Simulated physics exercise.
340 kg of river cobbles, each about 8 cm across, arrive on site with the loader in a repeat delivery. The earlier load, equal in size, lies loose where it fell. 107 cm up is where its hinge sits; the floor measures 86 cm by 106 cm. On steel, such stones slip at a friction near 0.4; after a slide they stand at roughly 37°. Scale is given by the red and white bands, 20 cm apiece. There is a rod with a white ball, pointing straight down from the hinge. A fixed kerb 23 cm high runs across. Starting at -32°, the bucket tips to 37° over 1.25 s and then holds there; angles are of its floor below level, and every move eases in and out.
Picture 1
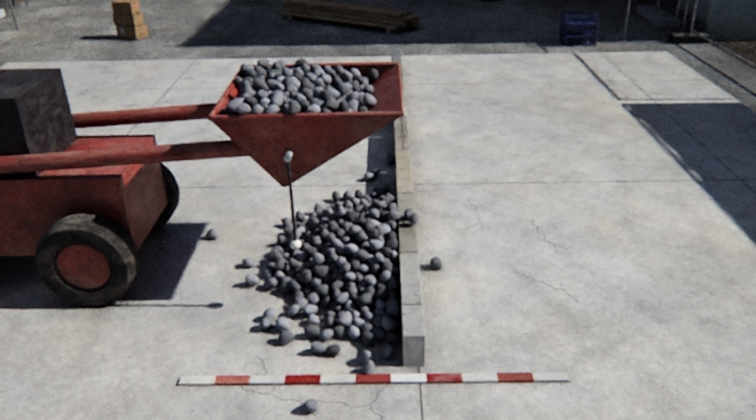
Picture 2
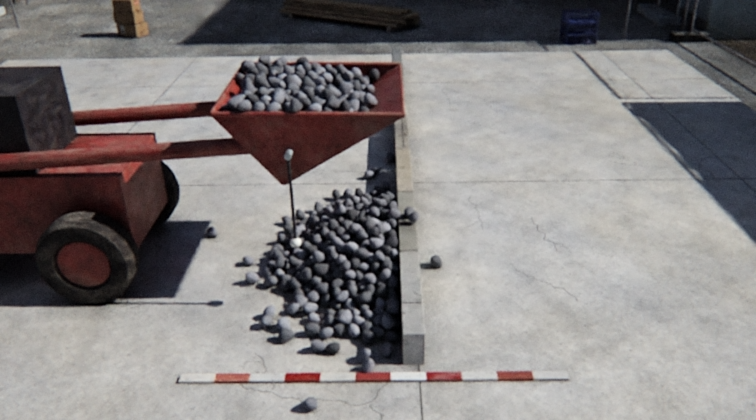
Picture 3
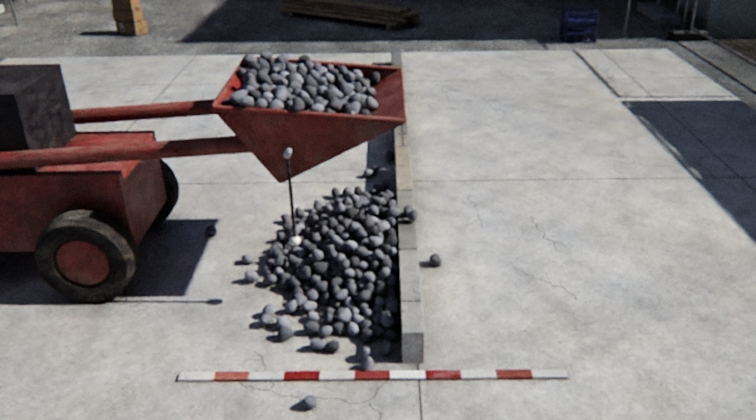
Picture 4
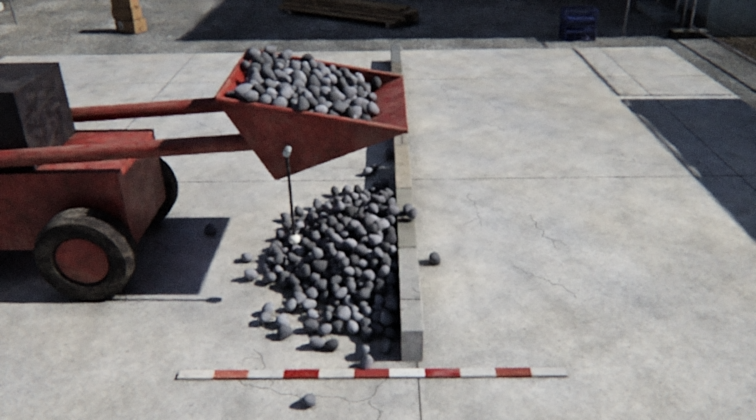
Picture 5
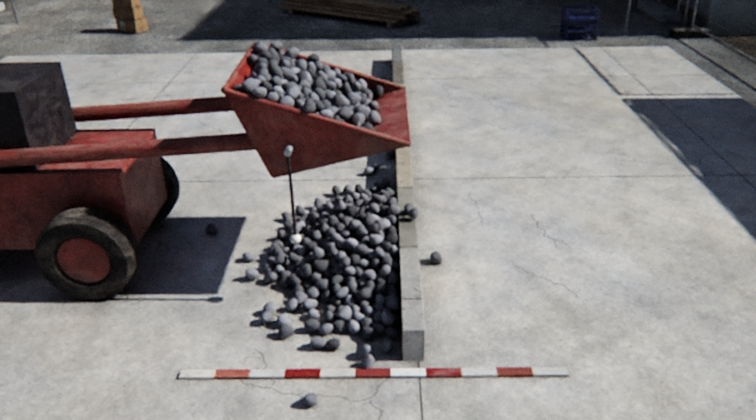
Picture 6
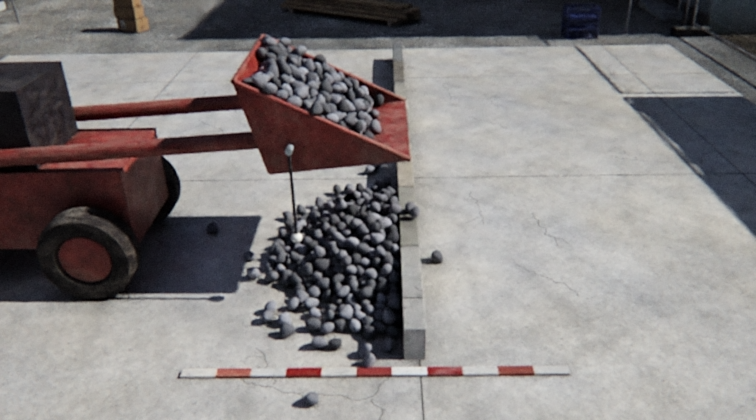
Red wheeled loader slowly tilting its raised bucket of grey stones down to the right above a loose heap beside a low kerb.
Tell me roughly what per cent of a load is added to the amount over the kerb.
Roughly 70 per cent of a load is added.
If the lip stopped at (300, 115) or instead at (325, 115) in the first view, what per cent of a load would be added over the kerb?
0 %, then 5 %.
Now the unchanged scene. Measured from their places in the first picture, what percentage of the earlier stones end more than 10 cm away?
0 %.
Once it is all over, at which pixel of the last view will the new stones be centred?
Around (447, 239).
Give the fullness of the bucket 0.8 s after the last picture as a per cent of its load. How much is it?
About 55 per cent is held.
Then, 0.4 s after the last picture the floor is at 26°; in per cent of one load, 100 in the bucket, 101 on this side of the kerb; the foremost stones are at (404, 219).
Then, 0.8 s after the last picture the floor is at 37°; in per cent of one load, 53 in the bucket, 137 on this side of the kerb, 11 over the kerb; the foremost stones are at (447, 241).
Then, 1.2 s after the last picture the floor is at 37°; in per cent of one load, 11 in the bucket, 144 on this side of the kerb, 46 over the kerb; the foremost stones are at (521, 240).
Then, 3.7 s after the last picture the floor is at 37°; in per cent of one load, 0 in the bucket, 131 on this side of the kerb, 70 over the kerb; the foremost stones are at (614, 225). Net gain over the kerb, 70.
